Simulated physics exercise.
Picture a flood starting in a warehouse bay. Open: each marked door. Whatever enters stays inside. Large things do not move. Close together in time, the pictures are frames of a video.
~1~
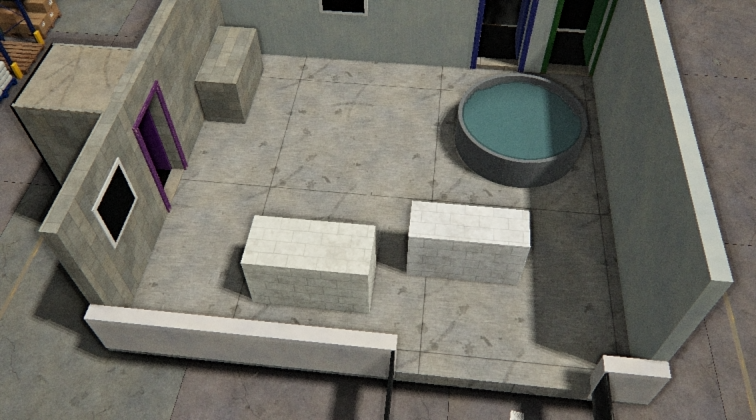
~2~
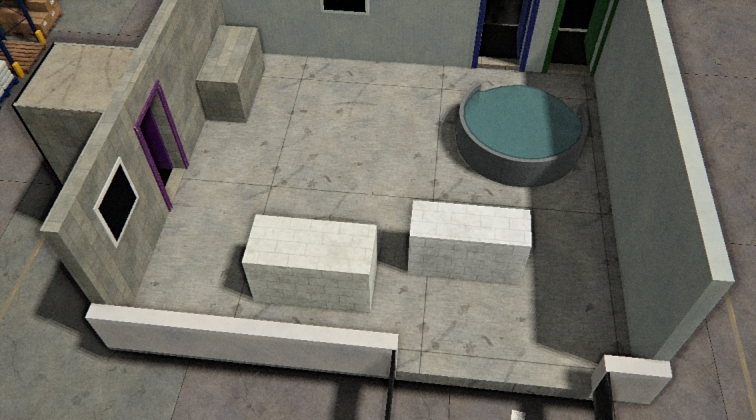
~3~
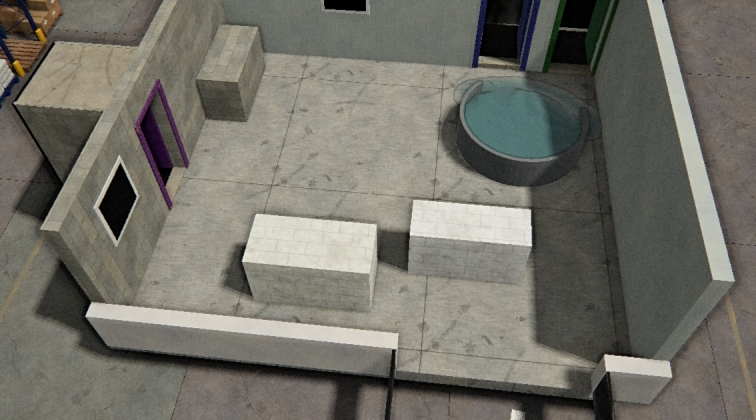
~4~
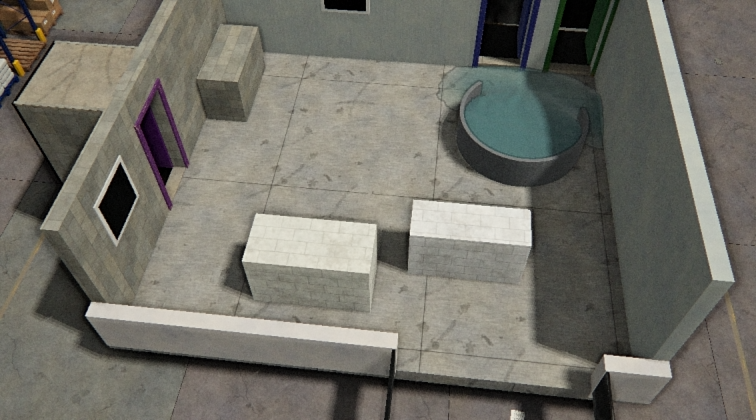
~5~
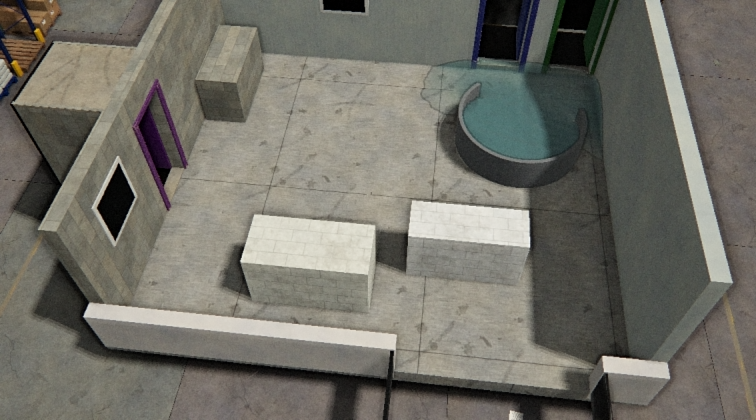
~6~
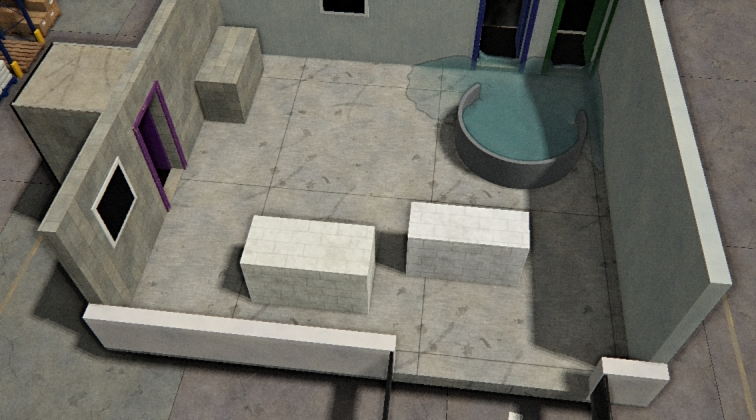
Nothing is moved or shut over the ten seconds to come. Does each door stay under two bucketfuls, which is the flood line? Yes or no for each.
Purple door - yes, stays under; green door - no, it floods; blue door - no, it floods.
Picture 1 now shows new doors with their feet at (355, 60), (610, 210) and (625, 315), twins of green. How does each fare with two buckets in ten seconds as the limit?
Below; below; below.
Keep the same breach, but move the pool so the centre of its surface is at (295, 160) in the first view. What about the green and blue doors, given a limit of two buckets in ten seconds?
My reading: Green door exceeds the threshold, blue door falls short.
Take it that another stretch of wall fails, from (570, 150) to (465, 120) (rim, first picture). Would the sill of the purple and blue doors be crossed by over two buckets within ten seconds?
First the purple door, which overshoots; then the blue door, which remains short.
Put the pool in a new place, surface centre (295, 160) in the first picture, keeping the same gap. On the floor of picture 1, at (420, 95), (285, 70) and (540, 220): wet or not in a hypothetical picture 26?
As listed: Under water, covered, dry.
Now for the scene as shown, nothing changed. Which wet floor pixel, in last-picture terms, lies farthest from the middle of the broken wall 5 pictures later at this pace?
The front tops out at about (328, 60).
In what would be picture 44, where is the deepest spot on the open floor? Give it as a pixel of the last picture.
Roughly (236, 64).
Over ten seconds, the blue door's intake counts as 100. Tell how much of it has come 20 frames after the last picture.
I'd put it at 95 percent.
A moment on, water covers 15 % of the floor; the purple door not reached, the green door far over two buckets in, the blue door far over two buckets in.
Next, water covers 25 % of the floor; the purple door not reached, the green door far over two buckets in, the blue door far over two buckets in.
Then, water covers 40 % of the floor; the purple door not reached, the green door far over two buckets in, the blue door far over two buckets in.
Later, water covers 55 % of the floor; the purple door wet at the sill, nothing in, the green door far over two buckets in, the blue door far over two buckets in.
In the end, water covers 75 % of the floor; the purple door under two buckets in, the green door far over two buckets in, the blue door far over two buckets in.
